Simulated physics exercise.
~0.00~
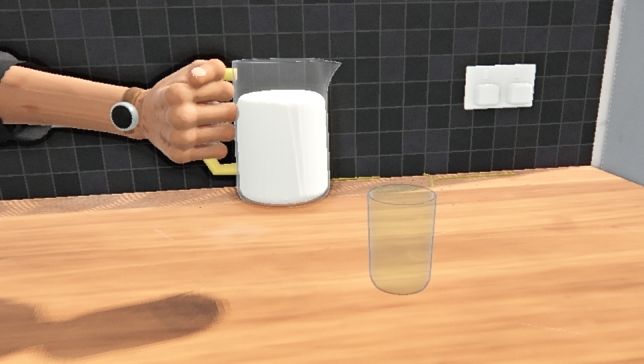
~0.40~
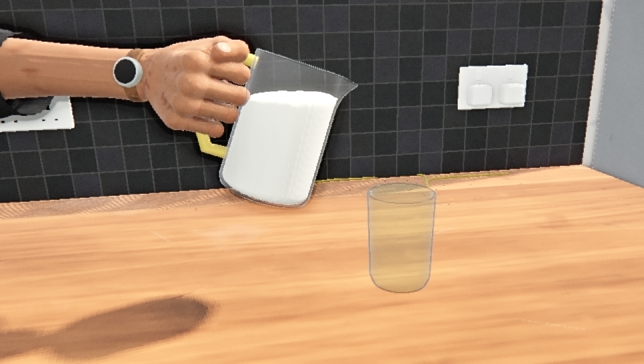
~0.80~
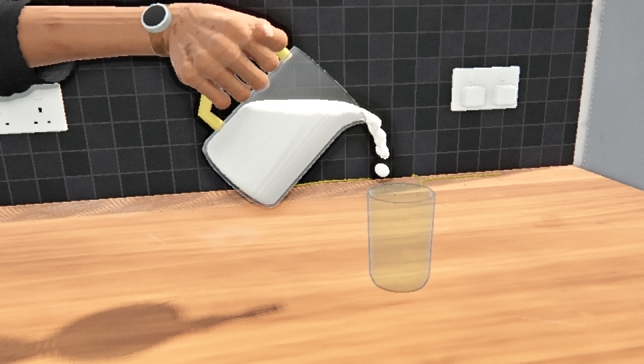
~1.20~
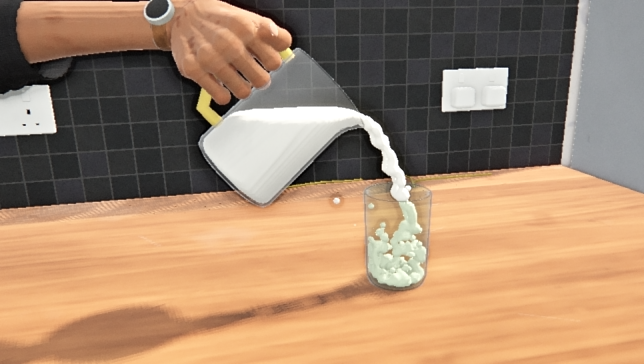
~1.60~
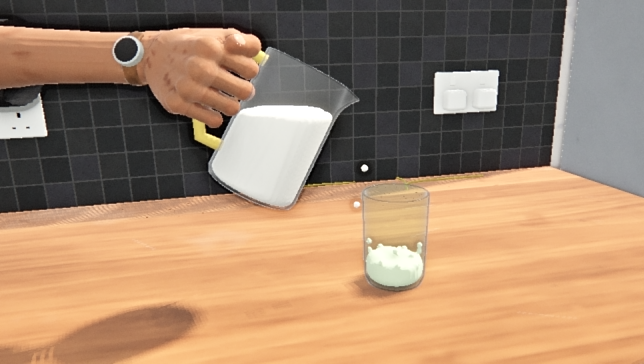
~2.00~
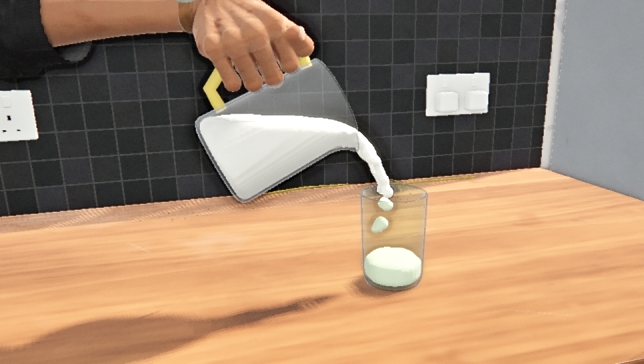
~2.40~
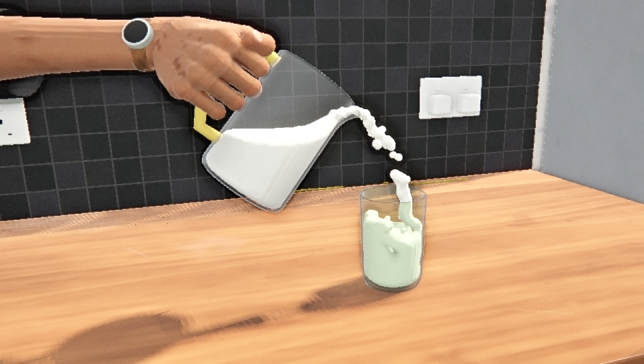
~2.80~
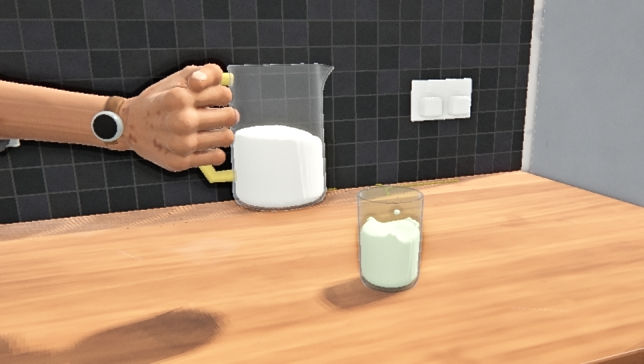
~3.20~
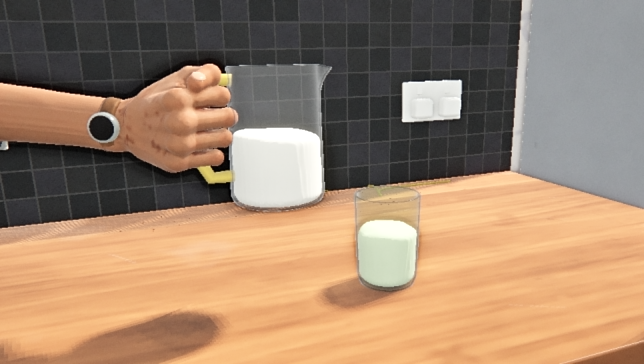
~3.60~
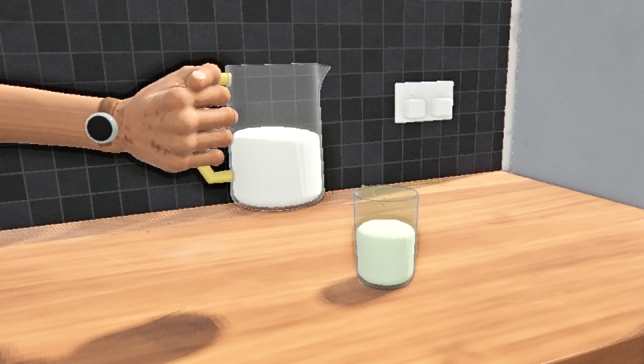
A hand wearing a watch tipped a clear jug of milk and poured into a glass on a wooden worktop, eased back, then tilted further and poured again before levelling the jug, leaving the glass a little over half full and plenty still in the jug.
